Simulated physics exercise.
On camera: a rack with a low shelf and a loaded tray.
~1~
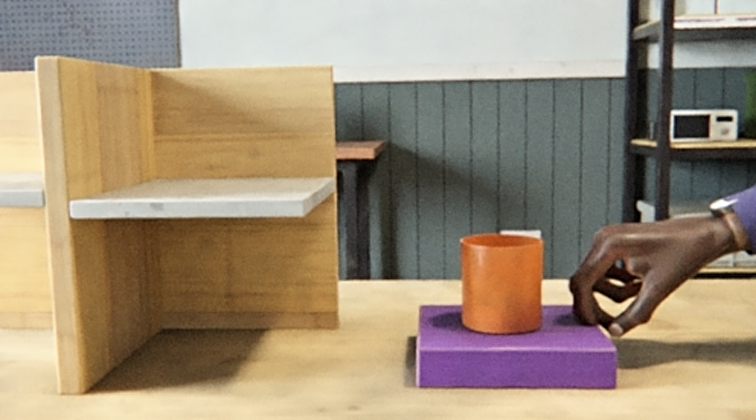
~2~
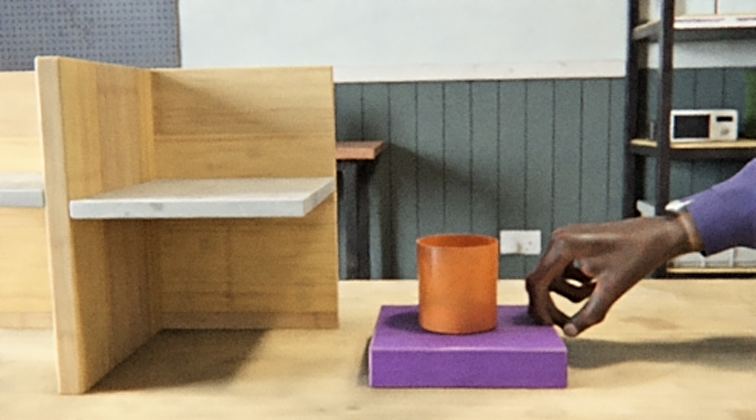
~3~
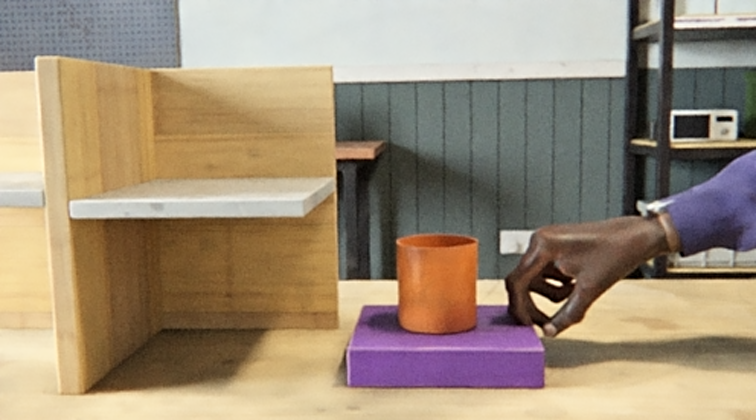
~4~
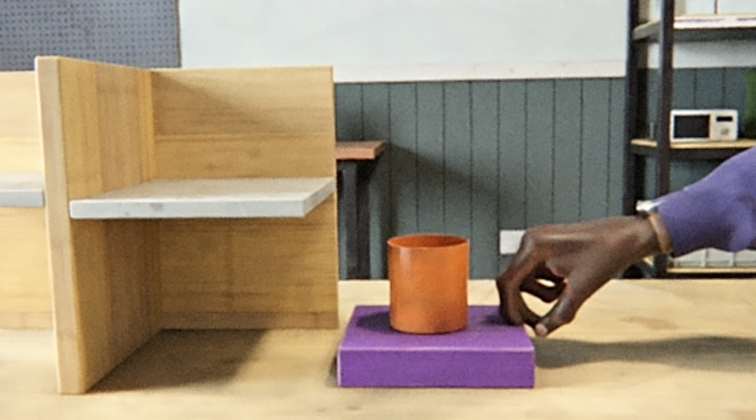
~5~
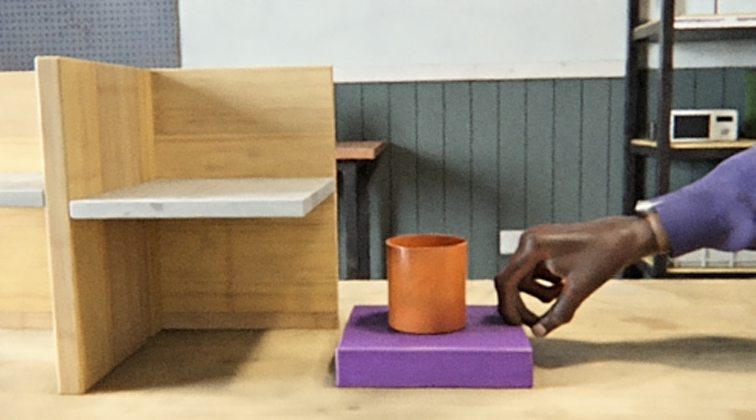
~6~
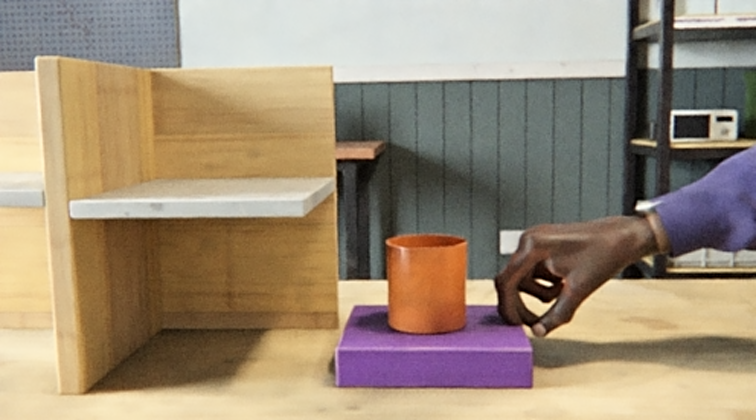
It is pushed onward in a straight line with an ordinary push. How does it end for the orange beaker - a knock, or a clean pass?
Slips through.
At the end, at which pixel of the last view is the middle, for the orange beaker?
When everything stops, it's near (234, 284).
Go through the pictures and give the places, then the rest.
Hand sliding it forward; orange beaker (501, 282); shelf (111, 214), in the first picture.
Hand sliding it forward; orange beaker (458, 283); purple board (464, 343), in the second picture.
Hand sliding it forward; orange beaker (438, 283); shelf (111, 214), in the third picture.
Hand sliding it forward; orange beaker (428, 283); purple board (435, 343), in the fourth picture.
Hand sliding it forward; orange beaker (427, 283); shelf (111, 214), in the fifth picture.
Hand sliding it forward; orange beaker (427, 283); purple board (433, 343), in the sixth picture.
Then, 0.98 s past the last view, orange beaker riding along near (347, 284).
Finally, the orange beaker clears the shelf, near (234, 284).
